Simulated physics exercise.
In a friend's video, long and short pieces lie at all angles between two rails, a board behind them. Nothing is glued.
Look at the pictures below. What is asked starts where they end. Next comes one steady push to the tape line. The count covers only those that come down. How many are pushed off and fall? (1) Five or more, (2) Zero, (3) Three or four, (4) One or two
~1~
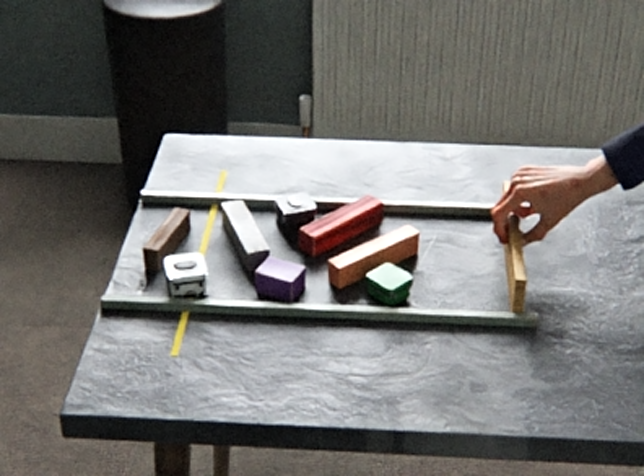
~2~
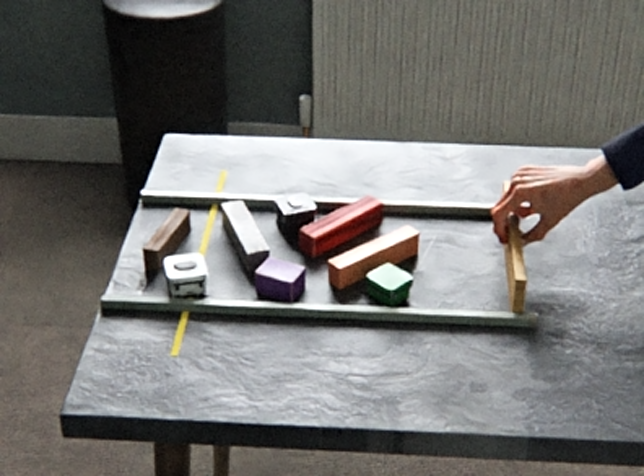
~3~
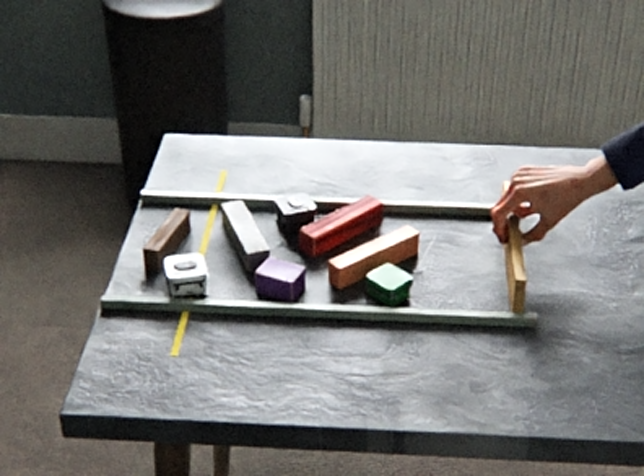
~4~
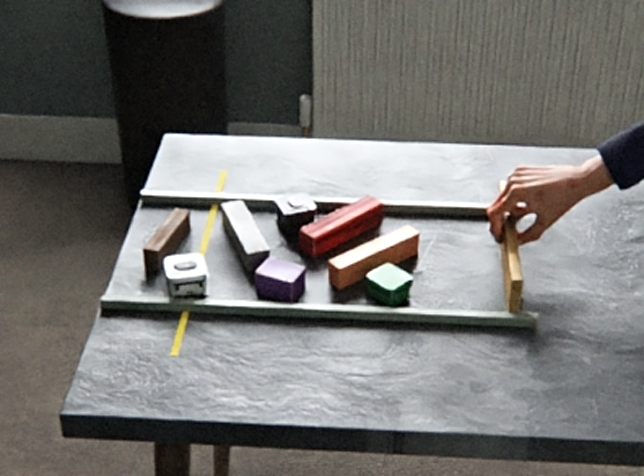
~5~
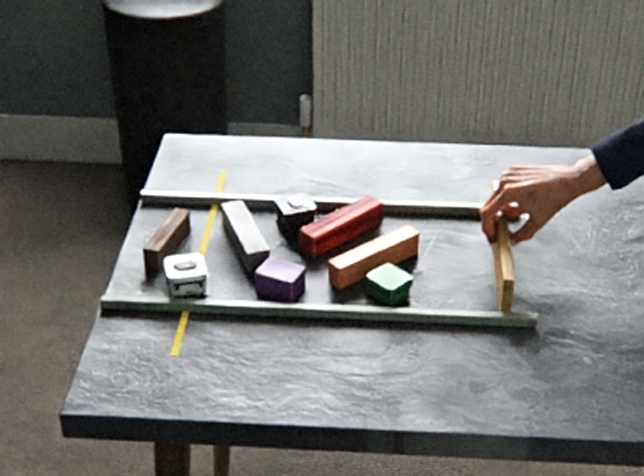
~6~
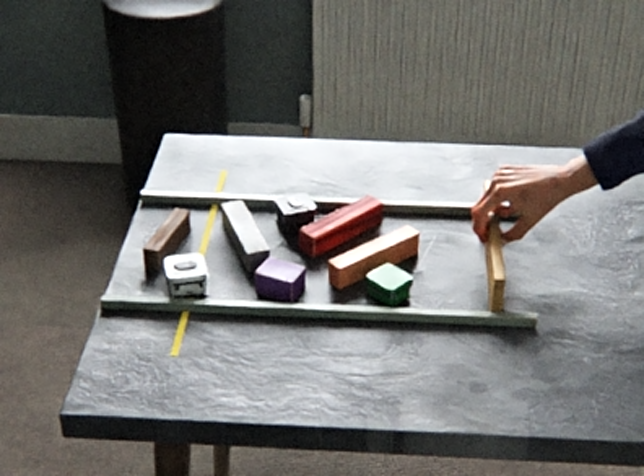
Option 4: One or two.
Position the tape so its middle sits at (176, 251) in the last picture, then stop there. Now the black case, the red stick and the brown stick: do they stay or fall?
Black case: Stays in place; red stick: Stays in place; brown stick: Goes down.
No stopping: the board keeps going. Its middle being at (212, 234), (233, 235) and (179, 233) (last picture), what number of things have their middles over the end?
Respectively, 1, 0 and 4.
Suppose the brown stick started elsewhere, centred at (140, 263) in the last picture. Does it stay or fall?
Result: The brown stick ends down.
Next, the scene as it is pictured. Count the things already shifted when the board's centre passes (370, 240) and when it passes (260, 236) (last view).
First position 3; second position 8.
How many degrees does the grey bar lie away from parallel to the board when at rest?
The angle is about 10 degrees.
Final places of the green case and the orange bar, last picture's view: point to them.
The green case stops around (170, 284); the orange bar around (173, 250).
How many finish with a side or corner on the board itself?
That comes to 3.
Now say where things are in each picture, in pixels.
Brown stick (168, 239); white case (186, 276); grey bar (245, 235); board (512, 246); tape (202, 252), in the first picture.
White case (186, 277); black case (296, 214), in the second picture.
Grey bar (245, 235); purple block (281, 280), in the third picture.
Brown stick (168, 239); board (509, 246), in the fourth picture.
White case (186, 277); red stick (342, 225), in the fifth picture.
Brown stick (168, 239); white case (186, 277); grey bar (245, 235); board (493, 245); tape (202, 252), in the sixth picture.
A little later, none off yet; brown stick at rest near (168, 239); white case at rest near (186, 277); grey bar at rest near (245, 235).
When it is over, the number that fall off is one or two; down, brown stick.
